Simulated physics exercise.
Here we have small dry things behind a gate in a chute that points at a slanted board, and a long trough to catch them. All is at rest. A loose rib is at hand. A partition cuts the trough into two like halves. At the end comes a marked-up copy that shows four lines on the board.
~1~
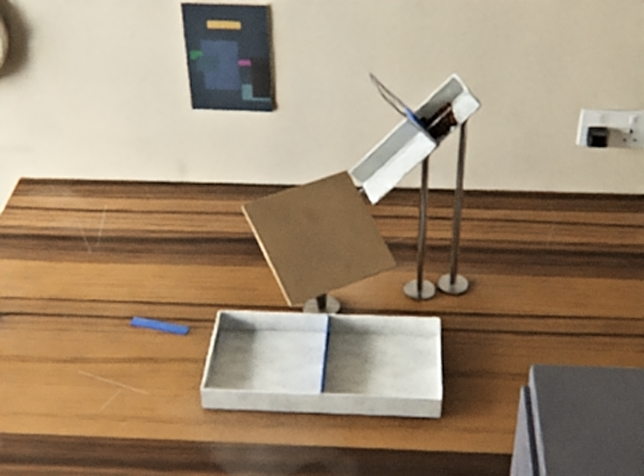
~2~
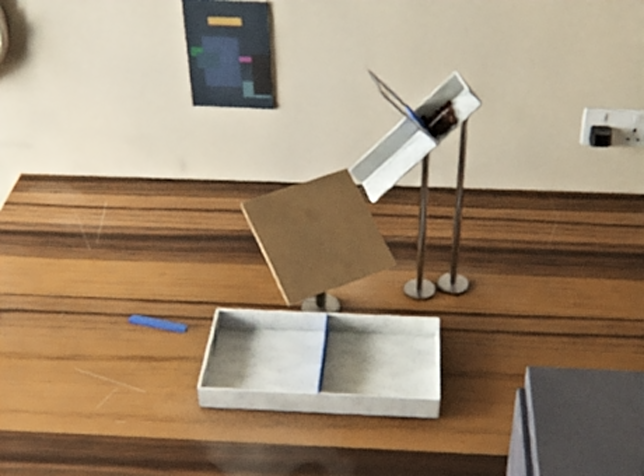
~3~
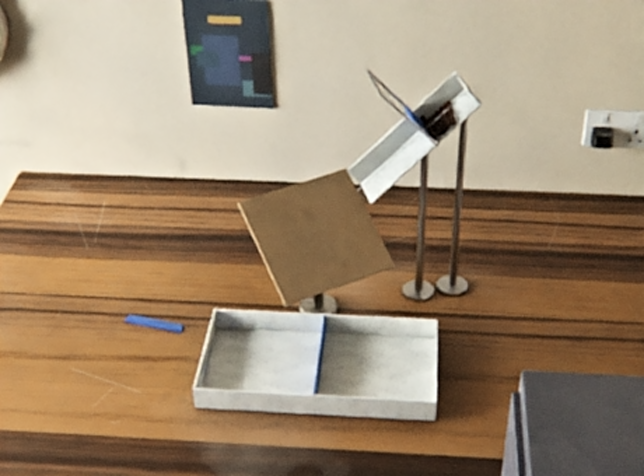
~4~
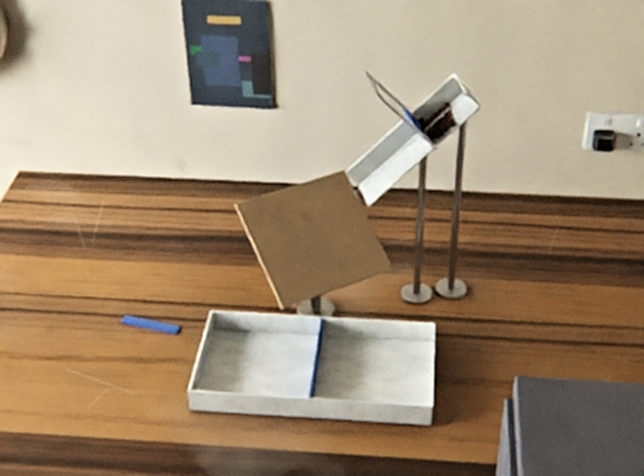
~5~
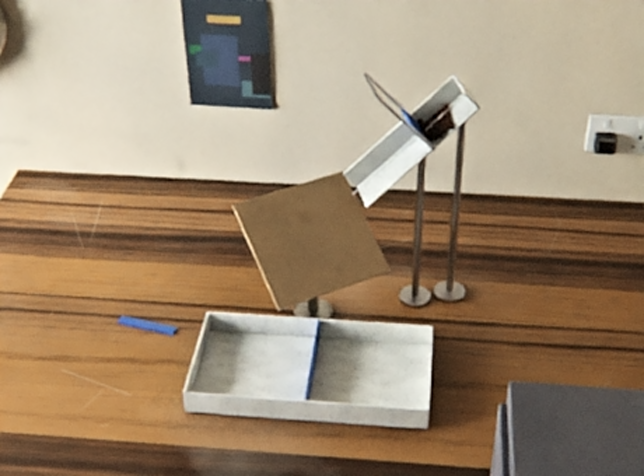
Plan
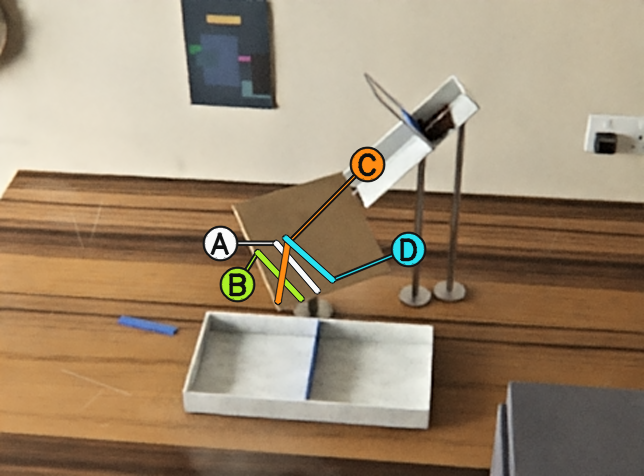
Only the camera moves, drifting slightly so the view shifts a little, while everything on the striped brown wooden table, seen from the front and somewhat above, stays still. A white chute on metal stands at upper right holds small dark pieces behind a gate, above a tilted brown board and a white trough with a blue divider. A blue strip lies left, a grey box sits lower right, and a dark poster hangs behind.
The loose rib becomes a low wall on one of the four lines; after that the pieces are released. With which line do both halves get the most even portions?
C is best.
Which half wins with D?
Right.
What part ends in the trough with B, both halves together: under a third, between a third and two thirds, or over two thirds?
It is over two thirds.
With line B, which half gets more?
Right.
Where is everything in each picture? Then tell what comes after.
Load behind the gate at (439, 125), allspice berries; lip of the chute at (368, 194), sloping fairly steeply, in the first picture.
Middle of the board at (319, 234), tilted fairly steeply; middle of its low edge at (344, 284); of its high edge at (295, 185), in the second picture.
Front corners of the trough at (194, 388) and (436, 402); front end of its middle wall at (314, 395); gate still shut at (413, 118), in the third picture.
Middle of the load at (437, 127); lip at (364, 195), in the fourth picture.
Middle of the load at (436, 128); lip at (362, 197), in the fifth picture.
On the marked copy, line A from (276, 243) to (317, 290); line B from (257, 252) to (301, 298); line C from (287, 243) to (278, 301); line D from (285, 238) to (332, 279).
If A is chosen, of what is caught, a stray few in the left half, nearly all in the right.
If B is chosen, of what is caught, a small part in the left half, nearly all in the right.
If C is chosen, of what is caught, about half in the left half, about half in the right.
If D is chosen, of what is caught, a stray few in the left half, nearly all in the right.
